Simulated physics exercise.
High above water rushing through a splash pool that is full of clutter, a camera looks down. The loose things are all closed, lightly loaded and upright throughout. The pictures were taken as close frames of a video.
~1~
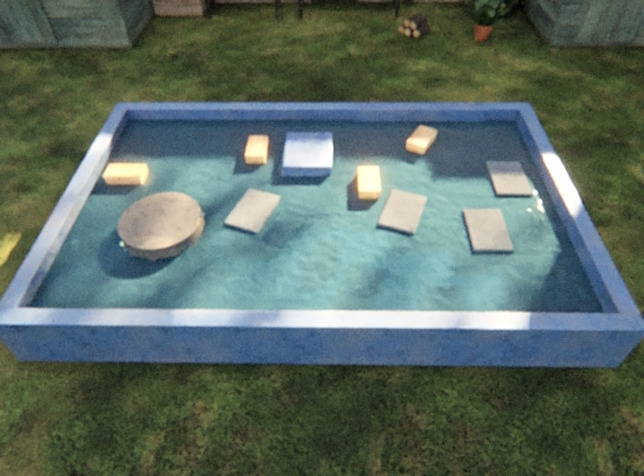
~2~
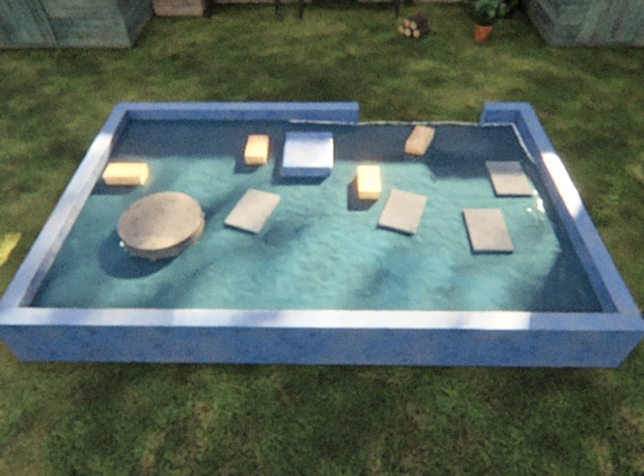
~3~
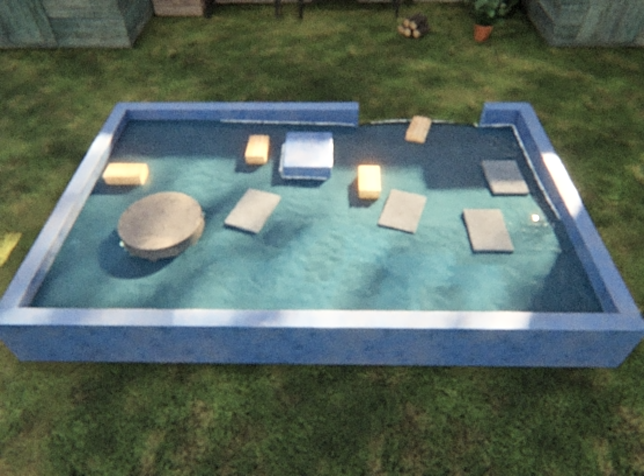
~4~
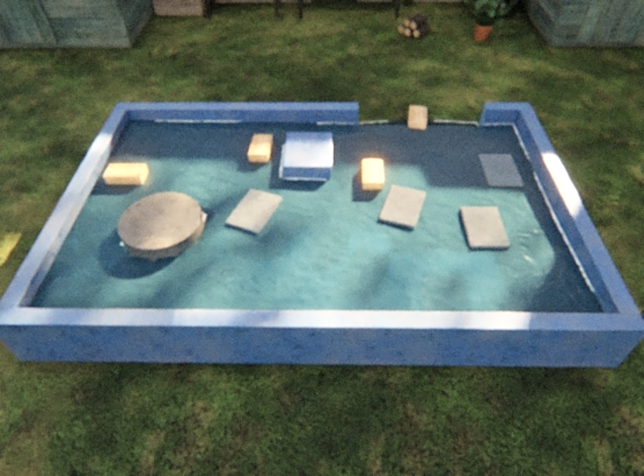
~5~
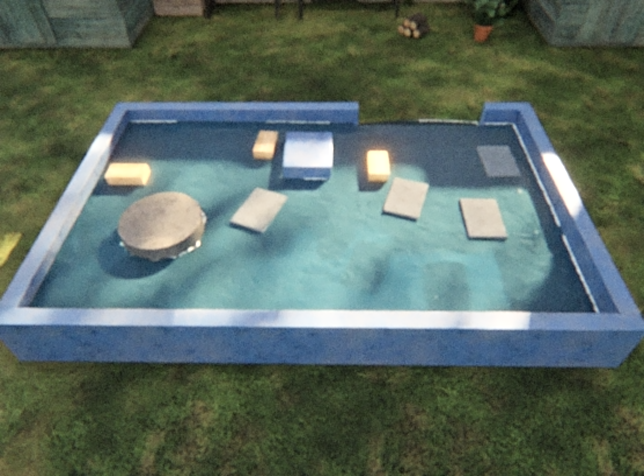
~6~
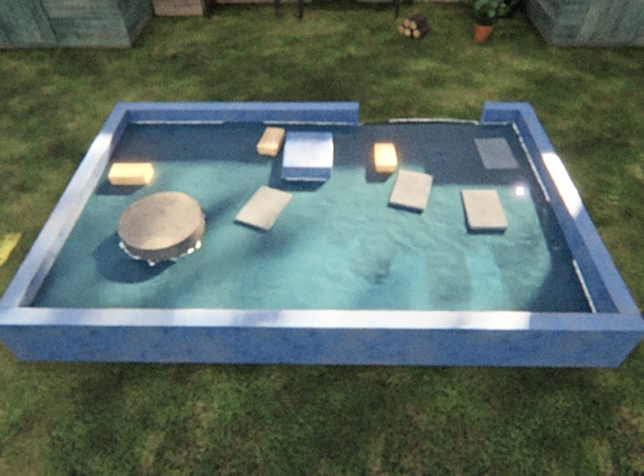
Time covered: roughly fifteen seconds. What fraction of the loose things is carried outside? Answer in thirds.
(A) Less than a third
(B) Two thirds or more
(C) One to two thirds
B, two thirds or more.
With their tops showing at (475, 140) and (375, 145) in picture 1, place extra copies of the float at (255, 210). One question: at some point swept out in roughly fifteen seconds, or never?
Exits, exits.
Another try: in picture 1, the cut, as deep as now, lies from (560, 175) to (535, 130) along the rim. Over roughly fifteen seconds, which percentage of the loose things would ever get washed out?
60 in a hundred or thereabouts.
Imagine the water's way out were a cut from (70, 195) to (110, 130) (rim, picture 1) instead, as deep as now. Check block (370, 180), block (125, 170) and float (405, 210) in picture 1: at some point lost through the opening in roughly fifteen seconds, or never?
In order: Escapes, escapes, remains.
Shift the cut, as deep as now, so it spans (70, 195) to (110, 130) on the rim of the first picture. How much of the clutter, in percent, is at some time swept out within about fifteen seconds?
Roughly 50 in a hundred.
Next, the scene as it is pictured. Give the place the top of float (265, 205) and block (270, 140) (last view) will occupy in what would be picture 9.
The first top is close to (295, 210) and the second close to (299, 129).
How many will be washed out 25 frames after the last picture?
6 of them.
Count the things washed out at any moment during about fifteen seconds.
So the number is 7.
A moment on, 1 of 8 are out; 7 afloat.
Next, 5 of 8 are out; 3 afloat.
Later, 6 of 8 are out; 2 afloat.
In the end, 7 of 8 are out; 1 afloat.
